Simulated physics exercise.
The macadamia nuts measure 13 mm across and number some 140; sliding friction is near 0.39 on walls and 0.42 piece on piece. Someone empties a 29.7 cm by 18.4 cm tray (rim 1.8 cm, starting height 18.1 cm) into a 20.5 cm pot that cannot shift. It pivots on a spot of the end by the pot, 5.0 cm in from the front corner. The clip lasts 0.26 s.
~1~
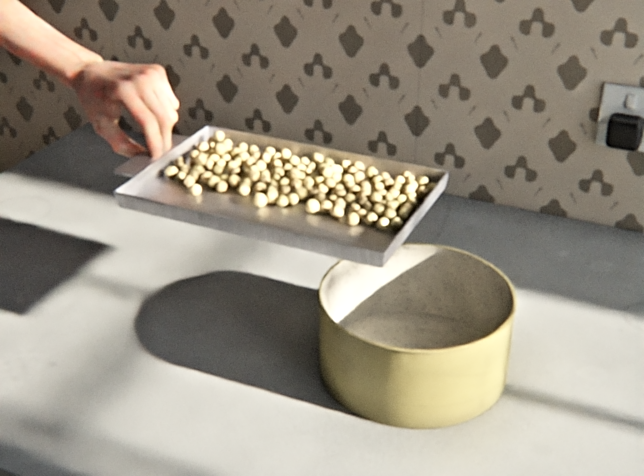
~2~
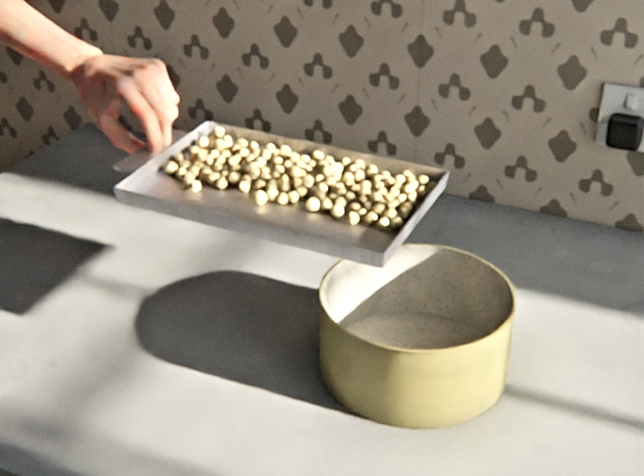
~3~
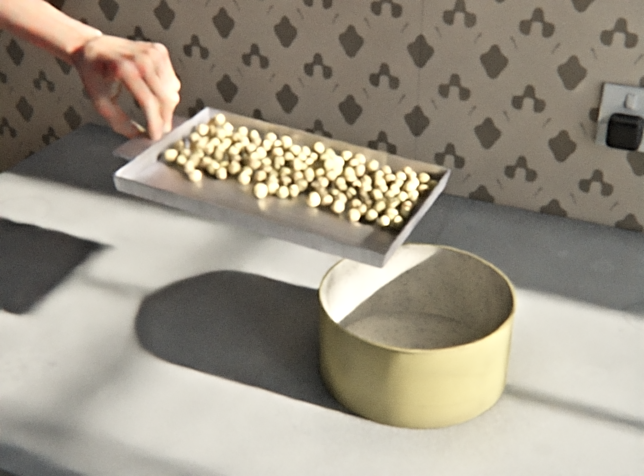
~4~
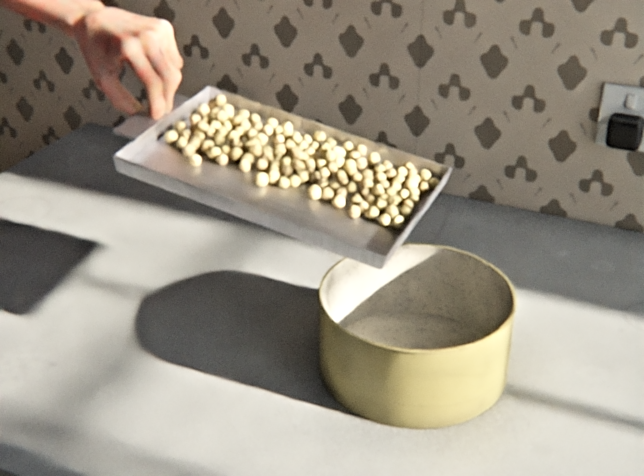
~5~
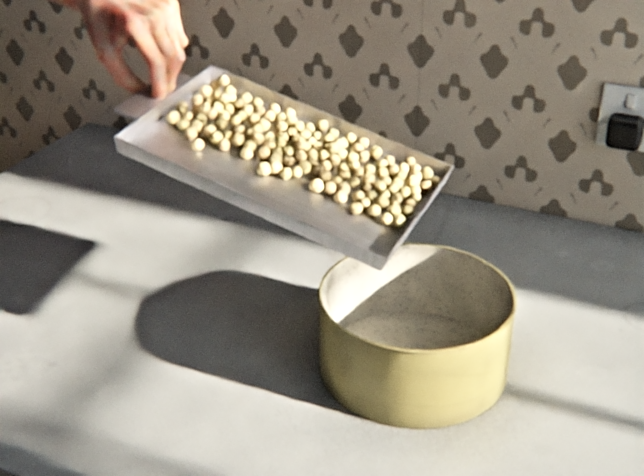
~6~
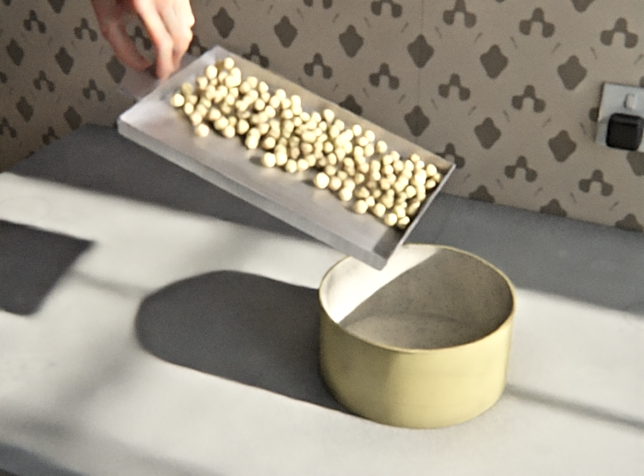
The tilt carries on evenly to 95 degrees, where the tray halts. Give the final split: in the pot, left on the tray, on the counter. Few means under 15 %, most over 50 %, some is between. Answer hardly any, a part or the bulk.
Pot the bulk, tray hardly any, counter a part.
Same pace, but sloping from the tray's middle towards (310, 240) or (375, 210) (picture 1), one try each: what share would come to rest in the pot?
Some 35 and 90 per cent.
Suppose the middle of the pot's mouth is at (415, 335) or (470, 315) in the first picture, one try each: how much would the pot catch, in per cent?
Some 90 and 95 per cent.
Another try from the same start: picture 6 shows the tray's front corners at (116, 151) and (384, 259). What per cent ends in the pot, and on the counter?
Pot 40, counter 60.
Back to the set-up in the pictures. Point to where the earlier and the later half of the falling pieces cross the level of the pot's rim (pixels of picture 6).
At about (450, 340), then at (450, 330).
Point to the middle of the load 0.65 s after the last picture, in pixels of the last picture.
At about (415, 193).
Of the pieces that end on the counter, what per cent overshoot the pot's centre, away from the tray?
Some 100 per cent.
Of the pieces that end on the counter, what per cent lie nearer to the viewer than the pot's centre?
Roughly 100 per cent.
Then, 0.39 s after the last picture, tilt 56 degrees; the tray holds 100 %, the pot 0 %.
Then, 0.65 s after the last picture, tilt 80 degrees; the tray holds 90 %, the pot 5 %.
Then, 1.01 s after the last picture, tilt 95 degrees; the tray holds 5 %, the pot 55 %.
In the end, pot 70 %, tray 0 %, counter 30 %.
